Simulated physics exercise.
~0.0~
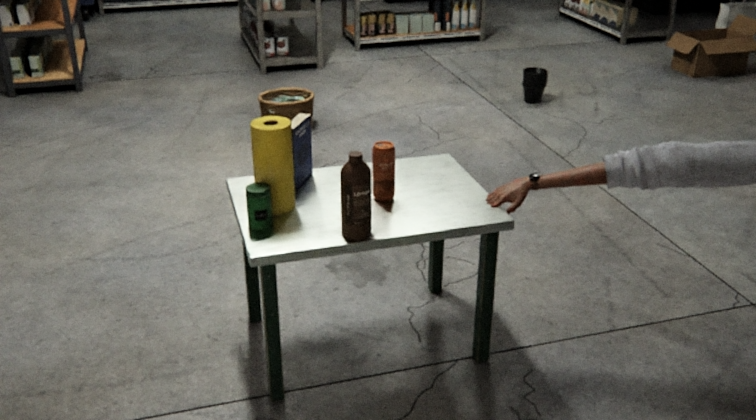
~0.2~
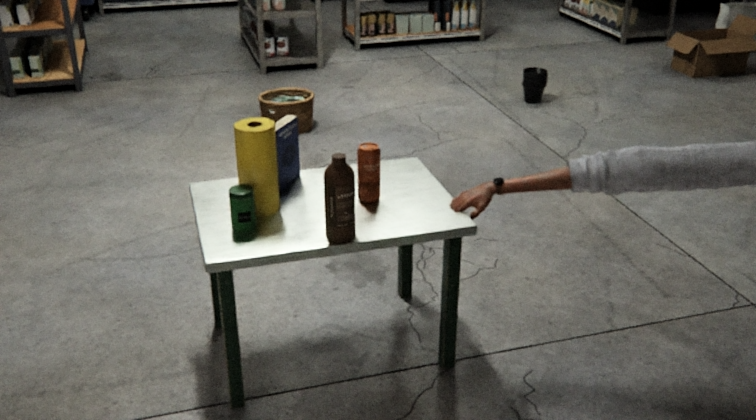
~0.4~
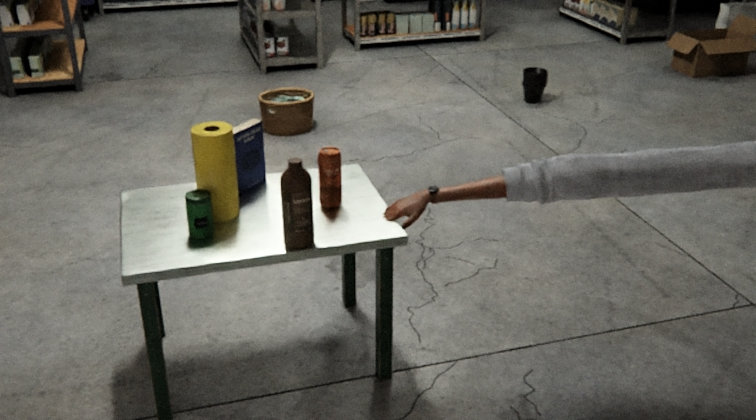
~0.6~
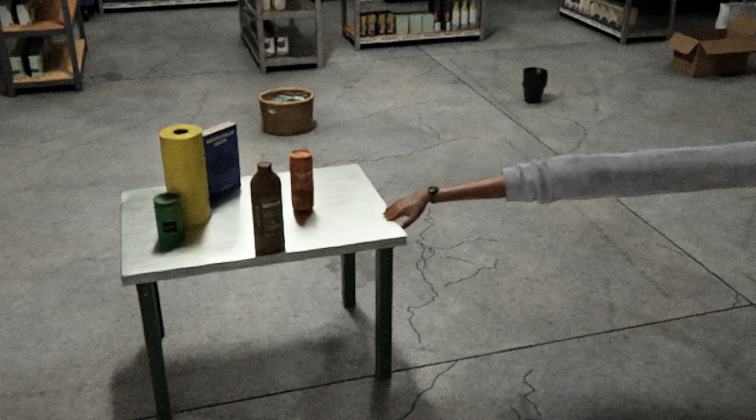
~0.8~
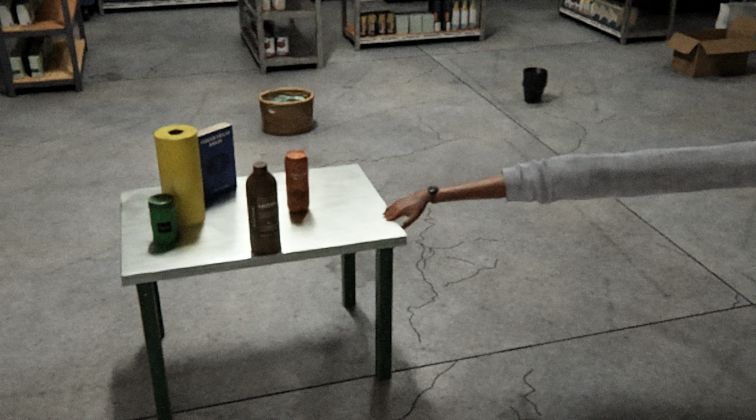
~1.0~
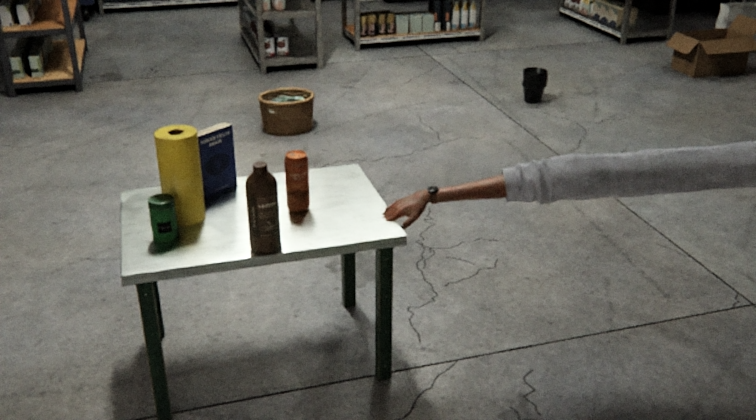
A white-topped side table with dark green legs stands on a cracked concrete floor, seen from slightly above, with shelves, a round tub, a black pot and a cardboard box behind. On it are a green jar and yellow roll at left, a blue book behind them, a brown bottle near the front and an orange can beyond it. A grey-sleeved arm reaches in from the right, its hand on the table's edge, and the table moves left with everything aboard. The table stops, but the objects slide a little farther left. They settle, all still upright, the hand resting at the edge.
